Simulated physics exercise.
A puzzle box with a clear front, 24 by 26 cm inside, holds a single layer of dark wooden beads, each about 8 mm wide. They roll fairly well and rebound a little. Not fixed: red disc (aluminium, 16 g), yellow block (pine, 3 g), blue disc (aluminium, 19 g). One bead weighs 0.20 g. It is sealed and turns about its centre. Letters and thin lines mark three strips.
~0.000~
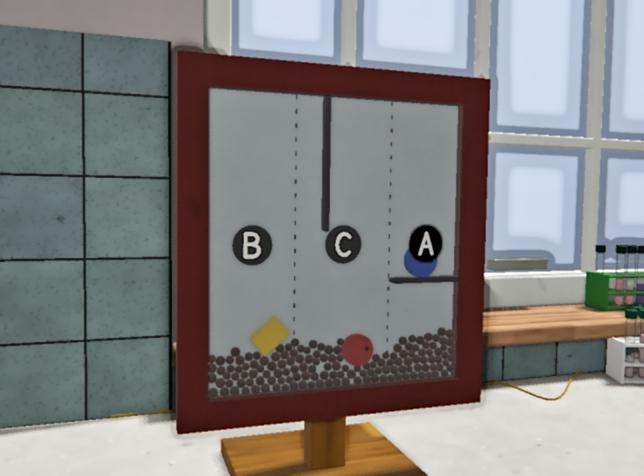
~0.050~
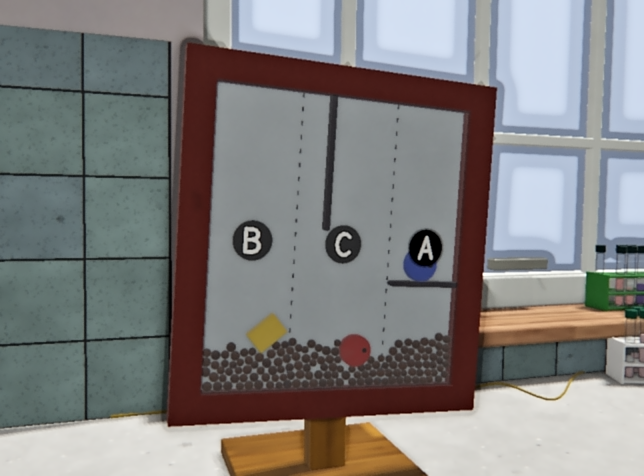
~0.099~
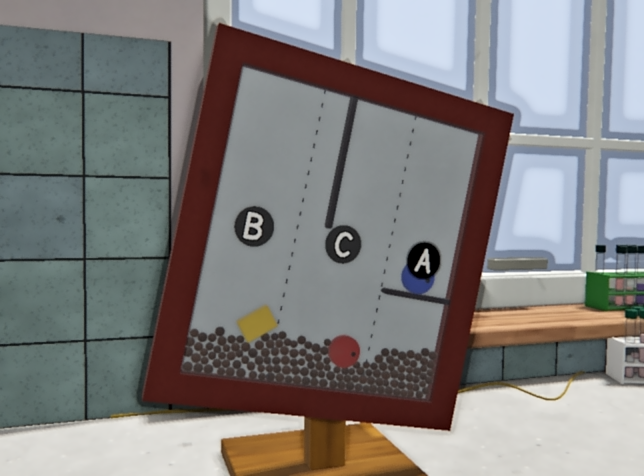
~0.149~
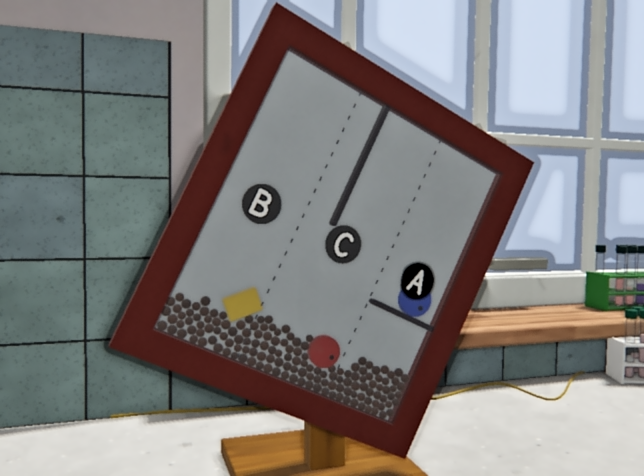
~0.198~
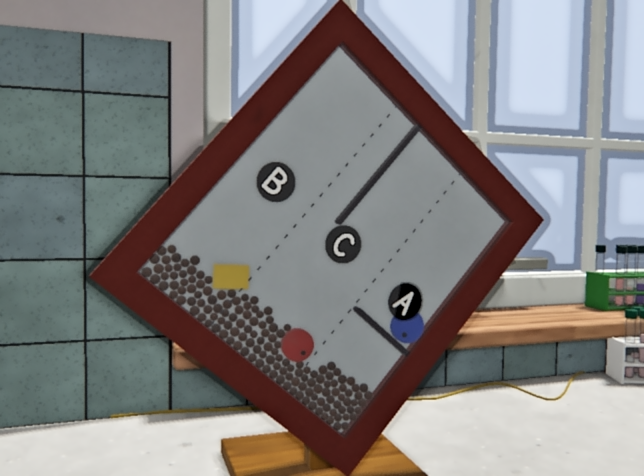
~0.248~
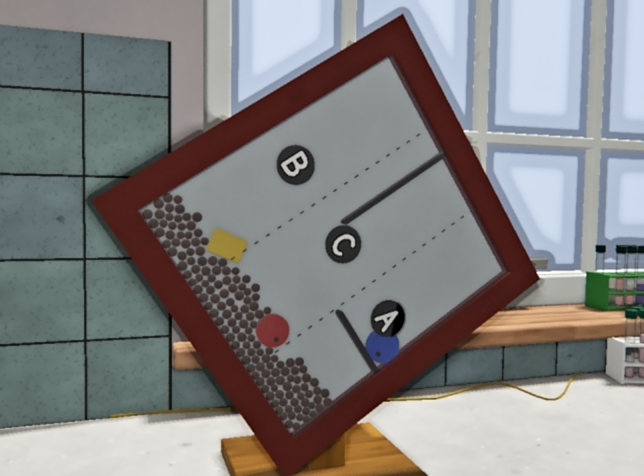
The video shows a red-framed box with a clear front turning steadily clockwise on a wooden stand, while the dark beads, yellow block and red disc shift little inside and the blue disc stays beside a short ledge.
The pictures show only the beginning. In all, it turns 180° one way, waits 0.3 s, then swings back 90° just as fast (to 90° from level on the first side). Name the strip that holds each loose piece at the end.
Red disc: A; blue disc: A; yellow block: A.
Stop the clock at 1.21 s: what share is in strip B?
About 25 per cent.
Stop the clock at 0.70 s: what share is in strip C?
Roughly 30 per cent.
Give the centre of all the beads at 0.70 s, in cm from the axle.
About 3 cm left and 1 cm above.
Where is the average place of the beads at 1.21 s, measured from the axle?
Some 4 cm right and 7 cm below.
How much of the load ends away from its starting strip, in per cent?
About 65 per cent.
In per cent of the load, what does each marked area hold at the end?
Strip A: 75; strip B: 0; strip C: 25.
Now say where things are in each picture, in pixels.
In the first frame, level; about 140 beads; load centre (341, 365); top bead (442, 332); red disc (357, 350); yellow block (270, 336) tilted 41°; blue disc (421, 260); A (426, 244), B (252, 245), C (343, 244).
In the second frame, turned 3° clockwise; load centre (336, 366); top bead (293, 342).
In the third frame, turned 11° clockwise; load centre (321, 365); top bead (220, 331); wall ends (328, 226), (385, 291).
In the fourth frame, turned 25° clockwise; load centre (295, 360); top bead (180, 297).
In the fifth frame, turned 41° clockwise; load centre (267, 345); top bead (172, 249).
In the sixth frame, turned 57° clockwise; load centre (242, 322); top bead (168, 198); red disc (272, 330); yellow block (227, 246) tilted 23°; blue disc (382, 346); A (388, 319), B (296, 165), C (343, 244).
After 0.70 s, it stands 180° clockwise; the beads' middle is 3 cm left of and 1 cm above the centre; A 50 %, B 20 %, C 30 %; red disc in A; yellow block in C; blue disc in A.
After 1.21 s, it stands 136° clockwise; the beads' middle is 4 cm right of and 7 cm below the centre; A 45 %, B 25 %, C 35 %; red disc in A; yellow block in A; blue disc in A.
After 1.42 s, it stands 90° clockwise; the beads' middle is 7 cm right of and 3 cm below the centre; A 50 %, B 20 %, C 30 %; red disc in A; yellow block in A; blue disc in A.
At rest by 2.5 s, it stands 90° clockwise; A 75 %, B 0 %, C 25 %; red disc in A; yellow block in A; blue disc in A.
